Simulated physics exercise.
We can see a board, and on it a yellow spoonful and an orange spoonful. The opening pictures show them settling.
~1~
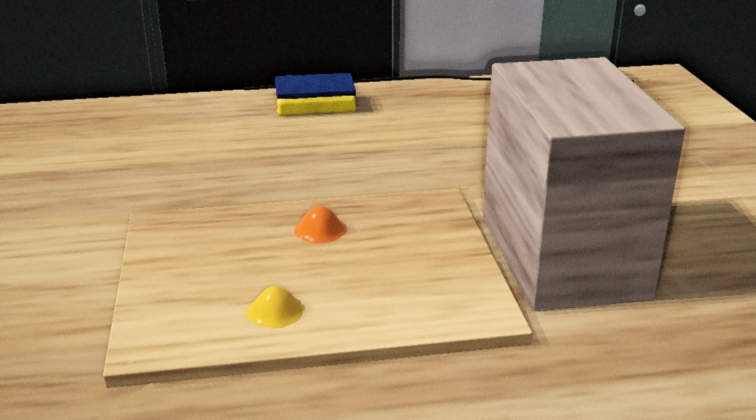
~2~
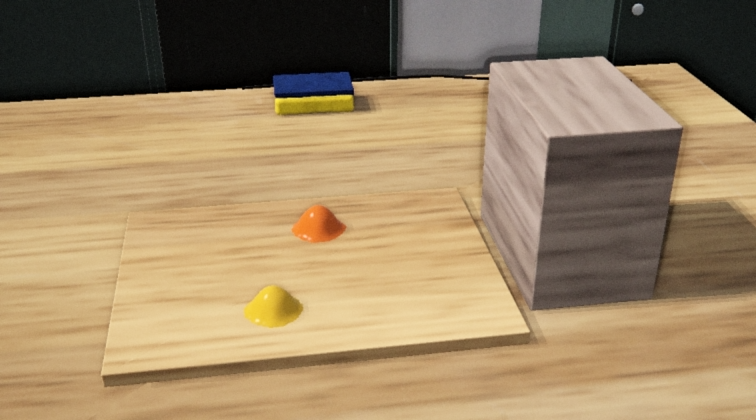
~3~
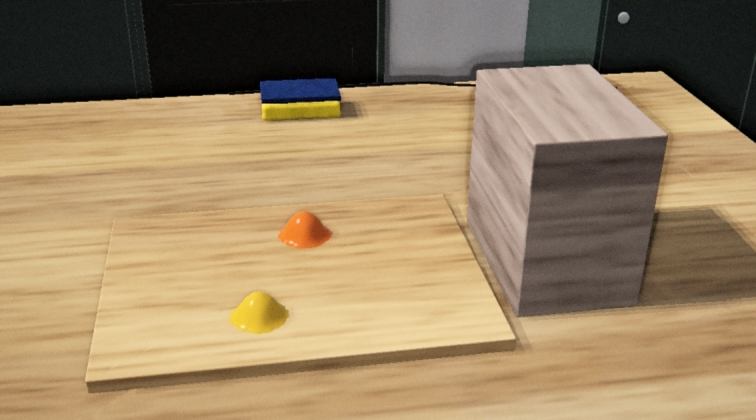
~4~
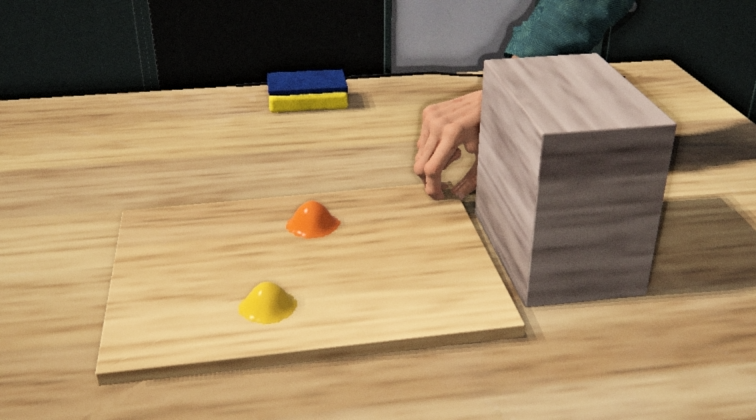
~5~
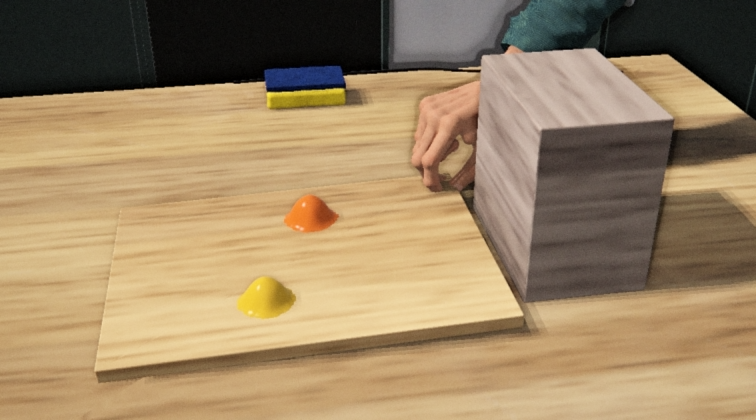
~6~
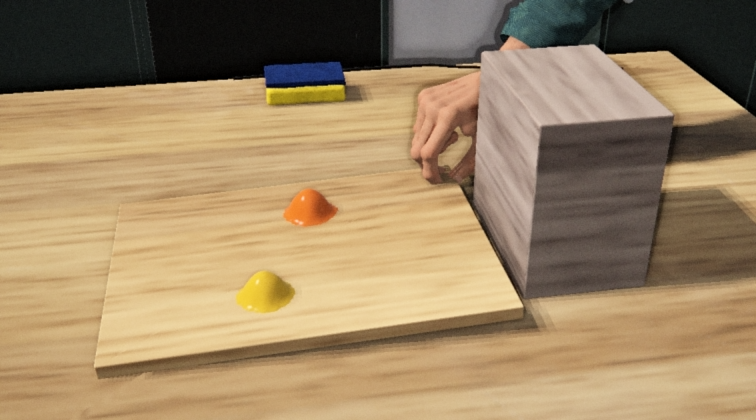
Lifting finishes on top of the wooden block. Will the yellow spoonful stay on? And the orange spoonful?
What you'd see is the yellow spoonful that keeps its place and the orange spoonful that keeps its place.
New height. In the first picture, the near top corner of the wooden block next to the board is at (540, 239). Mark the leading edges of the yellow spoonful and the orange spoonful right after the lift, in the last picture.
In the last picture, I'd say around (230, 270) for the first and around (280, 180) for the other.
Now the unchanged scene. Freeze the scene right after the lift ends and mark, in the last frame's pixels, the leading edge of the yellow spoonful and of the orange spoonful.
Taking them in order, that's (202, 246) and (248, 142).
Next, slope about 32°; the yellow spoonful has not moved; the orange spoonful has not moved.
After that, the yellow spoonful has not moved; the orange spoonful has not moved.
Finally, slope about 32°; the yellow spoonful has not moved; the orange spoonful has not moved.
